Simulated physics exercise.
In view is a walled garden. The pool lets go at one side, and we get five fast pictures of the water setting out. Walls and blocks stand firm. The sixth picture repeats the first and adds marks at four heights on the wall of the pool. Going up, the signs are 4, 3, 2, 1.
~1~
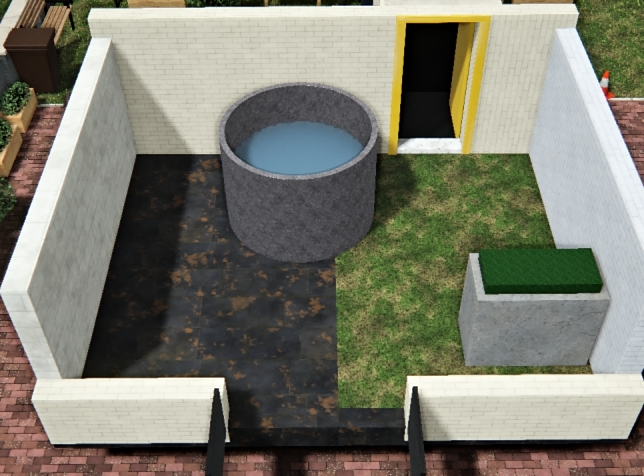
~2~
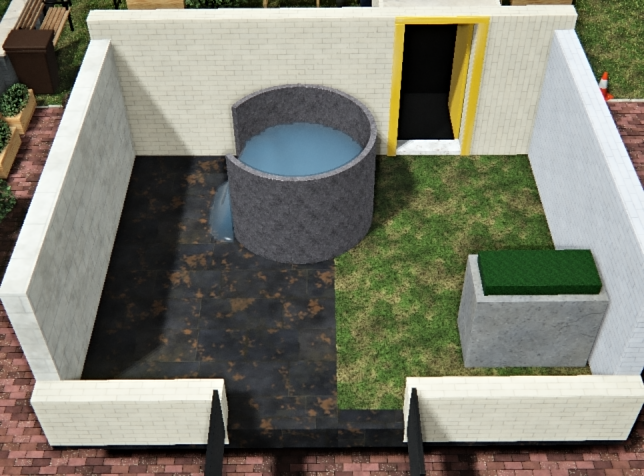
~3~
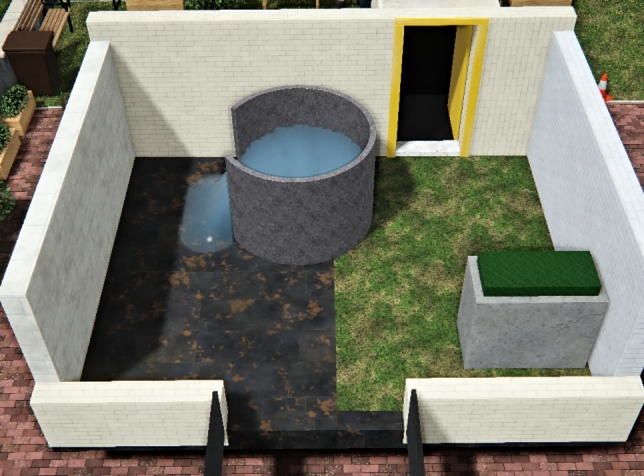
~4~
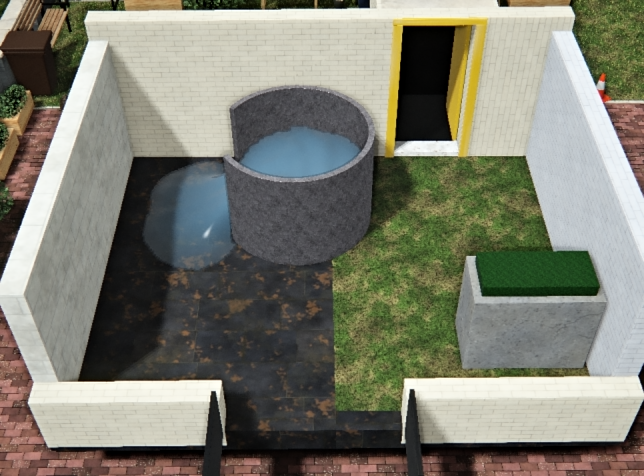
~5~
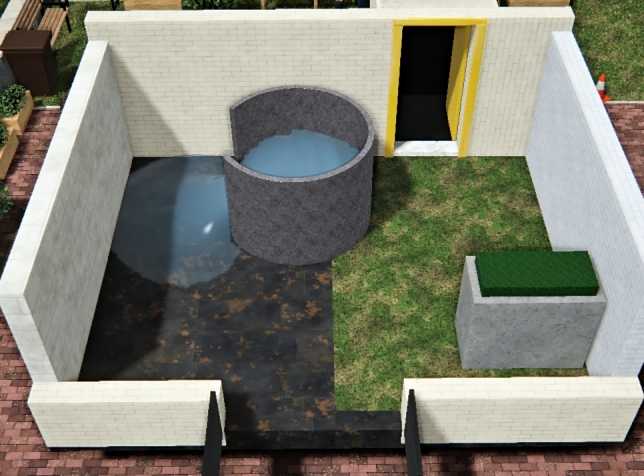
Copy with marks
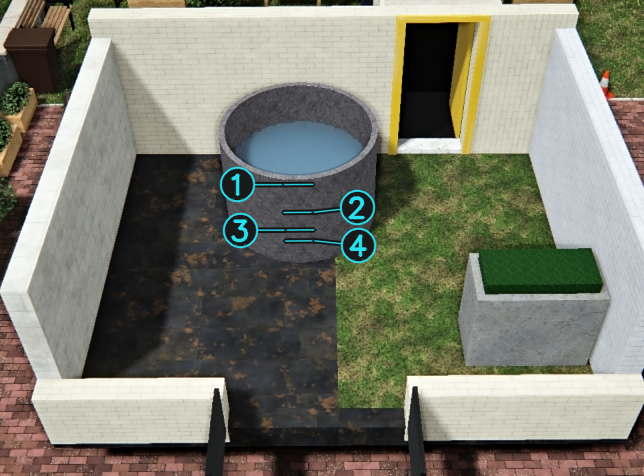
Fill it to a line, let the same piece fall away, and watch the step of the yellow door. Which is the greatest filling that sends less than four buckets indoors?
That is mark 2.
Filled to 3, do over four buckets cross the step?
No.
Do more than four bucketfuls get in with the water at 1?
Yes, it does.
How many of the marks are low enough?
Three.
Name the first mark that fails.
Here it is mark 1.
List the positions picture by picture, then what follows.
In the first picture, water in the pool at rest, its middle at (299, 162); foot of the yellow doorway at (429, 153); open gate at (316, 374).
In the second picture, front seen at (226, 208), 1 % of the ground wet.
In the third picture, front seen at (211, 178), 4 % of the ground wet.
In the fourth picture, front seen at (169, 178), 9 % of the ground wet.
In the fifth picture, front seen at (127, 184), 16 % of the ground wet.
On the marked copy, 1 at (297, 184); 2 at (298, 212); 3 at (299, 230); 4 at (299, 240); from the bottom up 4, 3, 2, 1.
If 1 is chosen, about 12 bucketfuls get in.
If 2 is chosen, a bucket or two gets in.
If 3 is chosen, nothing gets over.
If 4 is chosen, nothing gets over.
